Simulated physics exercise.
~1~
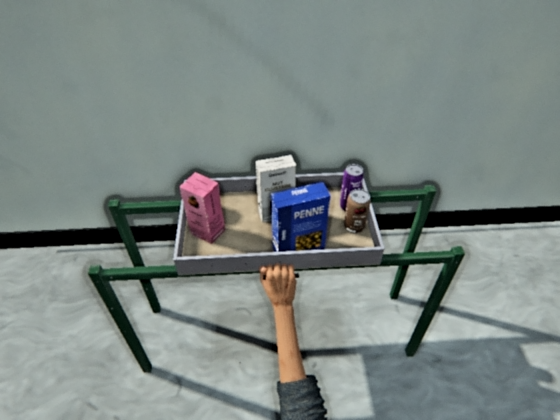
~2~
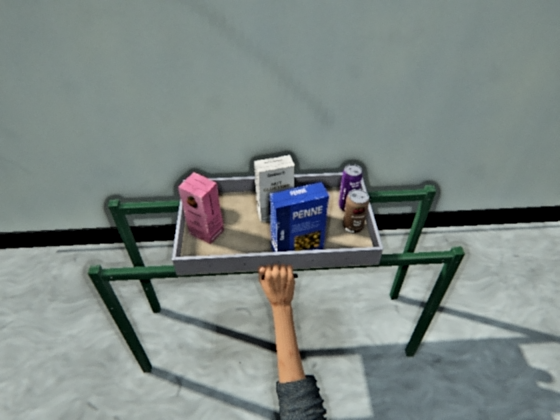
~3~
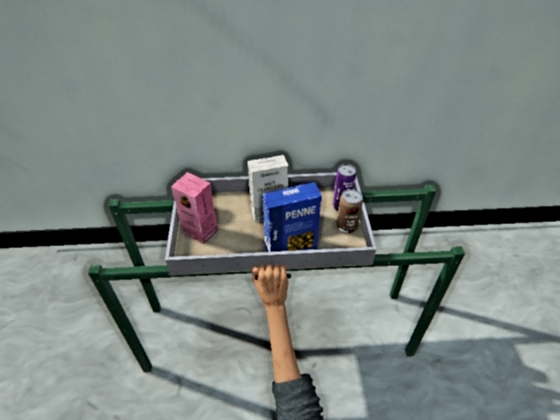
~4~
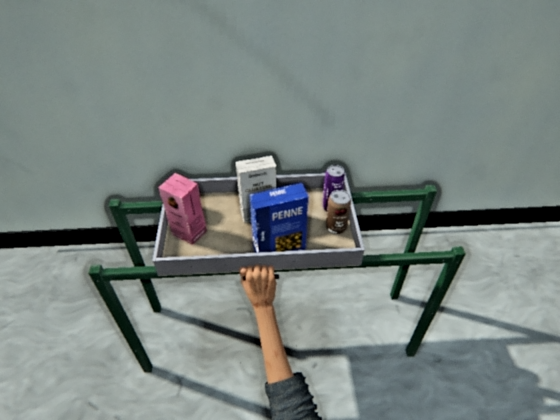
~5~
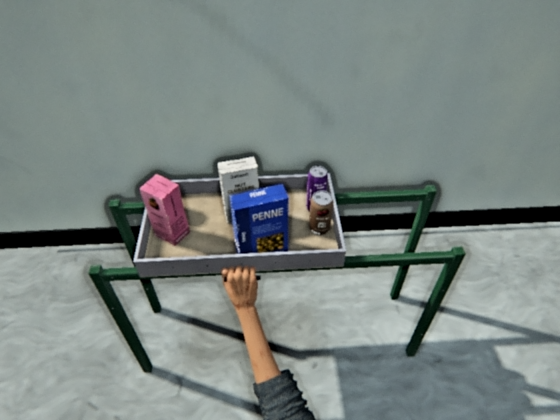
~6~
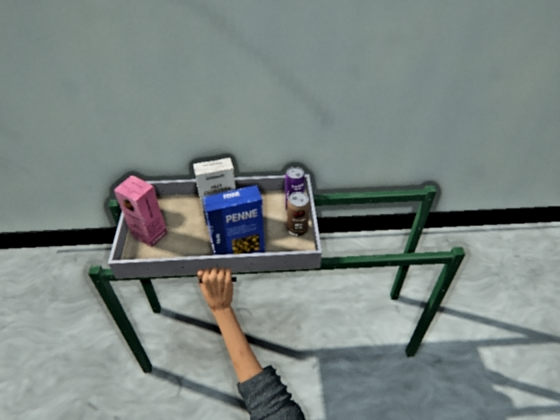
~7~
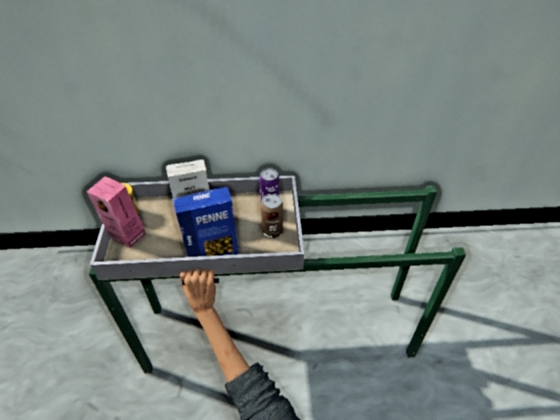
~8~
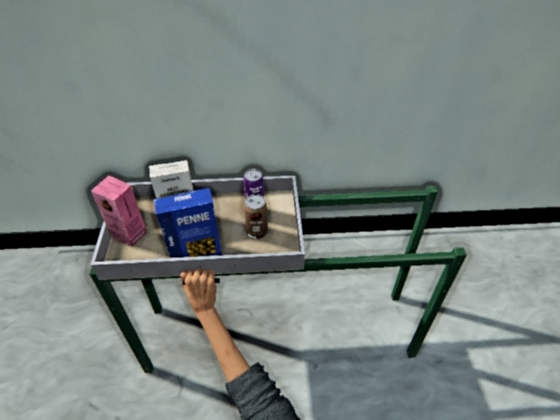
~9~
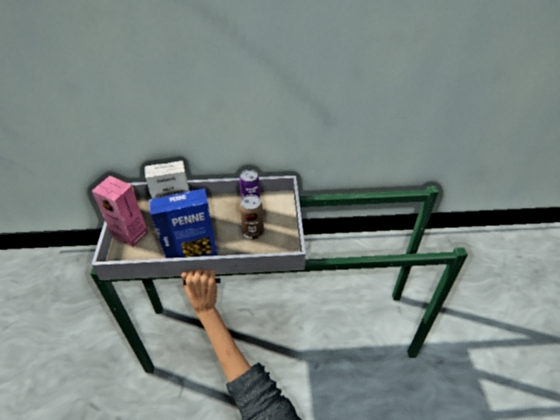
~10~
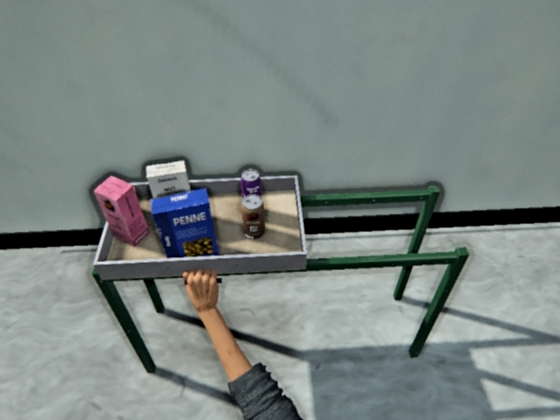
A shallow grey-sided tray sits on a green metal frame against a plain wall, seen from above and in front, with a hand gripping its near edge. It holds a pink carton at left, a white packet behind a blue penne packet in the middle, and a purple can behind a brown can at right. The hand pushes the tray left, slowly and then faster, until it stops abruptly at the frame's left end. The blue and white packets and both cans slide farther left across the tray, while the pink carton barely shifts. Everything settles upright, the hand still at the edge.
